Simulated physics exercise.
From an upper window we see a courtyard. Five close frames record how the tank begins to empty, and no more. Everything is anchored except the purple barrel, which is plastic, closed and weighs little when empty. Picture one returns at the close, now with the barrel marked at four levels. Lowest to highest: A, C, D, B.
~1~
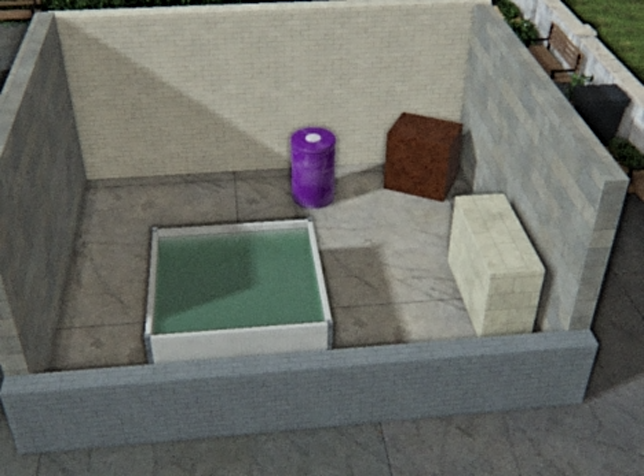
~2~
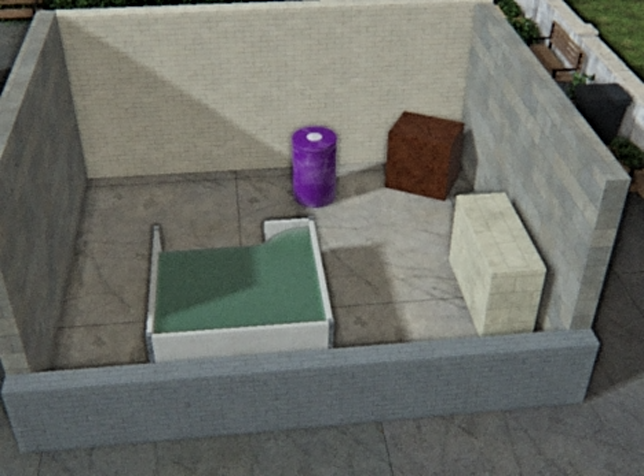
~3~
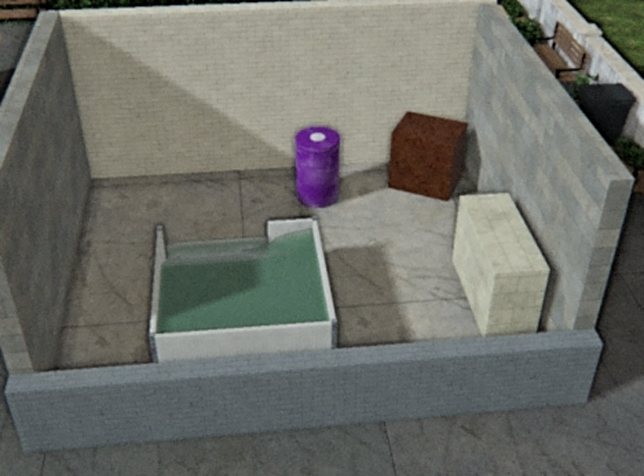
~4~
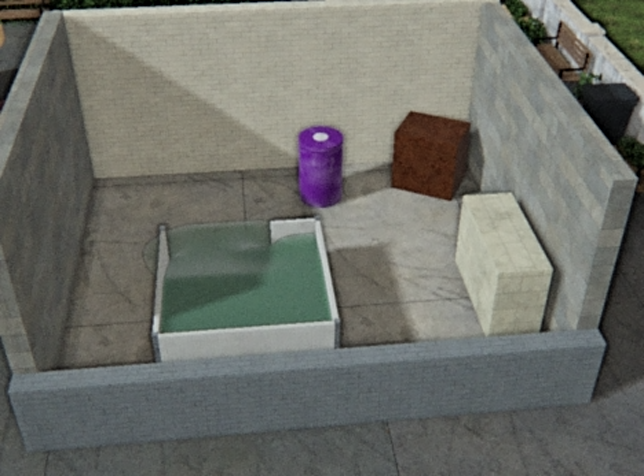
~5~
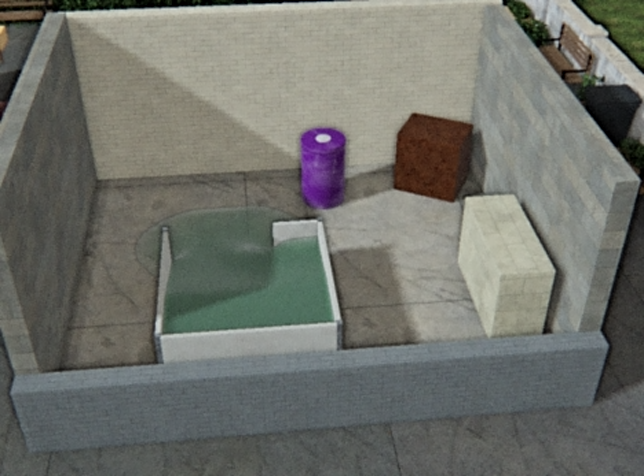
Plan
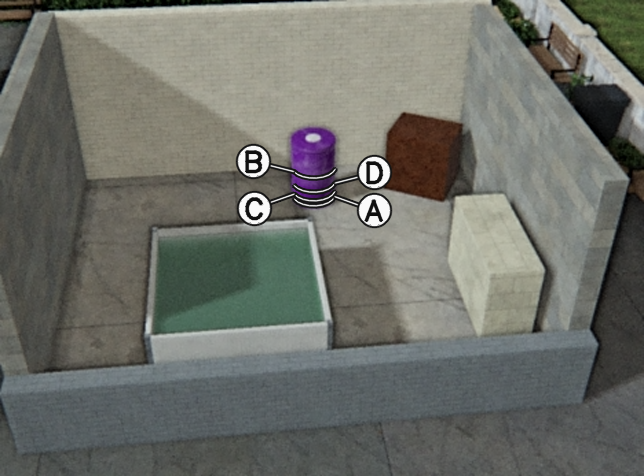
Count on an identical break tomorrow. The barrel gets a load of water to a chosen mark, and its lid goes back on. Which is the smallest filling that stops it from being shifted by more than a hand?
The limit is D.
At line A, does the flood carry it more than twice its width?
Yes.
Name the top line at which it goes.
That is line C.
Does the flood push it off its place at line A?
Yes, it does.
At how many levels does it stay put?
Two.
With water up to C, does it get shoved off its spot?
Yes, that goes wrong.
In white, A at (316, 205); B at (316, 178); C at (316, 200); D at (316, 192); from the bottom up A, C, D, B.
For line A, it is pushed about 4 times its own width away.
For line B, it does not move.
For line C, it is pushed about its own width away.
For line D, it does not move.
